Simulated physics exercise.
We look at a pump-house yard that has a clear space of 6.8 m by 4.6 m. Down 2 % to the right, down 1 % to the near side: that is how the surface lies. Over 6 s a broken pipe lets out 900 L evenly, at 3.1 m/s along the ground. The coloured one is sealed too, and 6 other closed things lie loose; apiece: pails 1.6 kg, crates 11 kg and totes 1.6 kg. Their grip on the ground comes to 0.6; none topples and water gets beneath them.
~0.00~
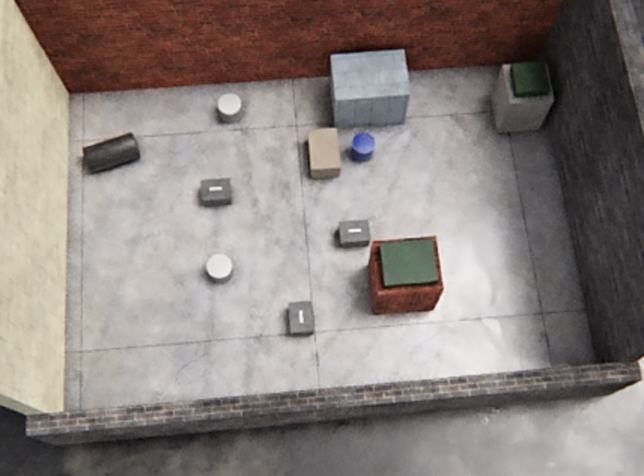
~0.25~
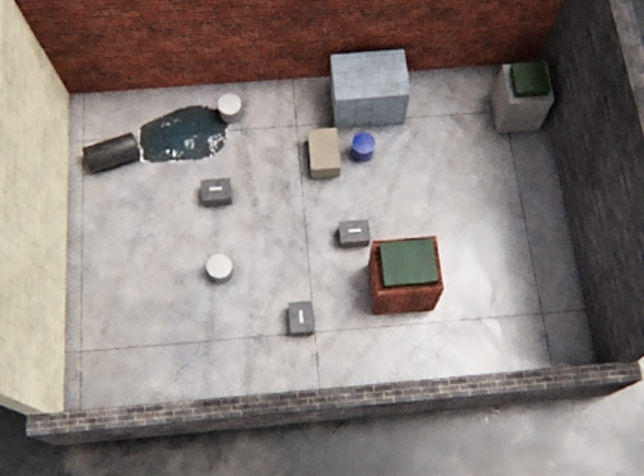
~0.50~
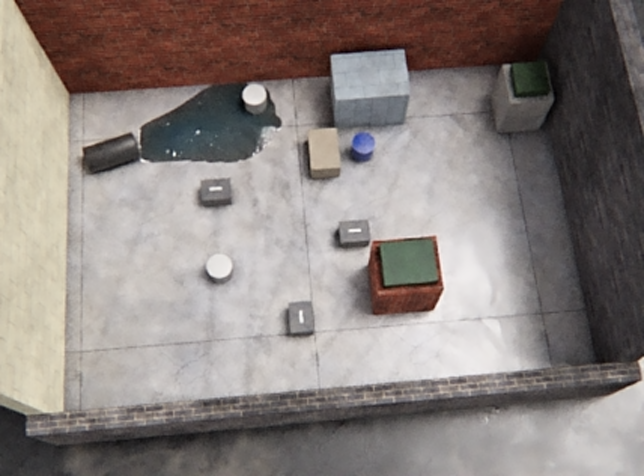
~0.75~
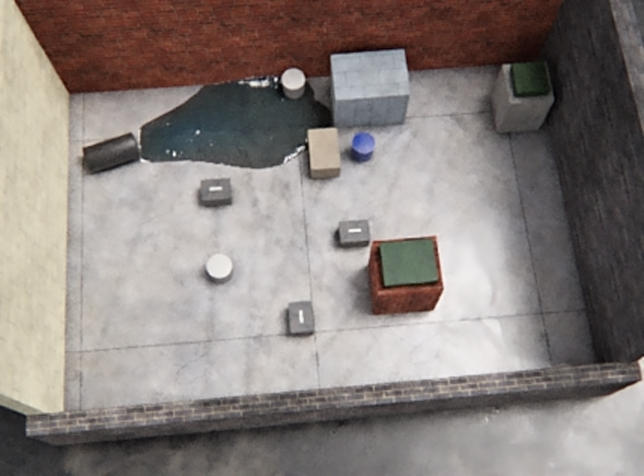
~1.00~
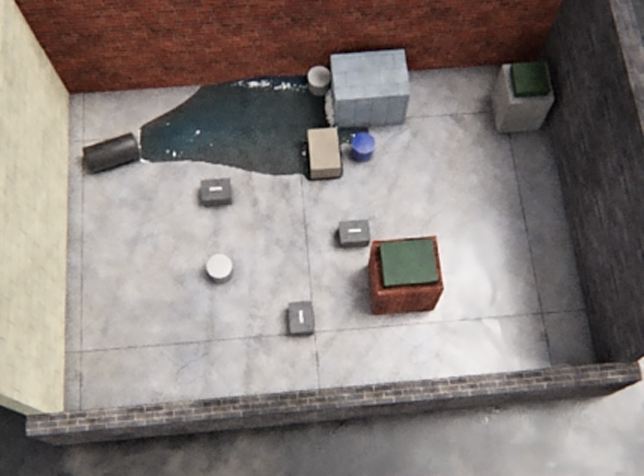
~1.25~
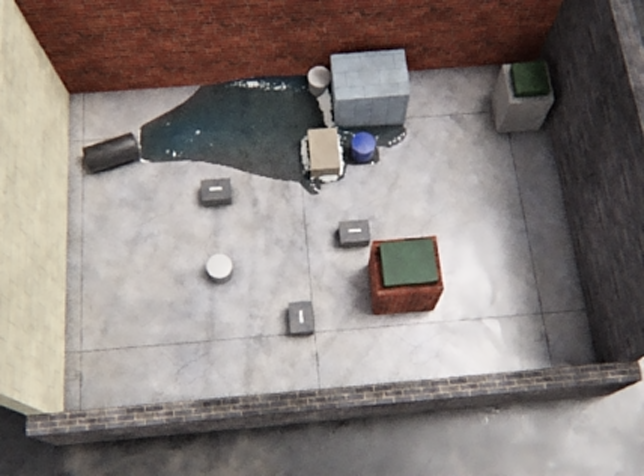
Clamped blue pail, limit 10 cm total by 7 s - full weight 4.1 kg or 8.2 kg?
Both fall short.
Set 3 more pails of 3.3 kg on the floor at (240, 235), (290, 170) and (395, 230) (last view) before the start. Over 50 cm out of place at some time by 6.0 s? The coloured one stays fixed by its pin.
Taking them one at a time: Below the mark; below the mark; above the mark.
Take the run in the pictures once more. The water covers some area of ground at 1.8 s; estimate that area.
Somewhere about 5.5 m2, give or take.
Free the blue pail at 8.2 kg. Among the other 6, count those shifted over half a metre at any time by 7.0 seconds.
It adds up to 3.
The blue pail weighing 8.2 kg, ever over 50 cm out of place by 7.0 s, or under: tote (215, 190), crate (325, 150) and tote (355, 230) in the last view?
In sequence: Within the mark / beyond the mark / beyond the mark.
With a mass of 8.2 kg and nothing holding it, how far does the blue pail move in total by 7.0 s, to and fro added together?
Roughly 80 centimetres.
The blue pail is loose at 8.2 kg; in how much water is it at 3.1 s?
Depth: Approx. 5 cm.
After 1.8 s the blue pail would be 8 cm from its start with 4.1 kg and 4 cm from its start with 8.2 kg; 4 cm of water round it then.
After 3.1 s the blue pail would be 108 cm from its start with 4.1 kg and 58 cm from its start with 8.2 kg; 5 cm of water round it then.
After 4.9 s the blue pail would be 246 cm from its start with 4.1 kg and 71 cm from its start with 8.2 kg; 4 cm of water round it then.
After 7.0 s the blue pail would be 348 cm from its start with 4.1 kg and 71 cm from its start with 8.2 kg; 5 cm of water round it then.
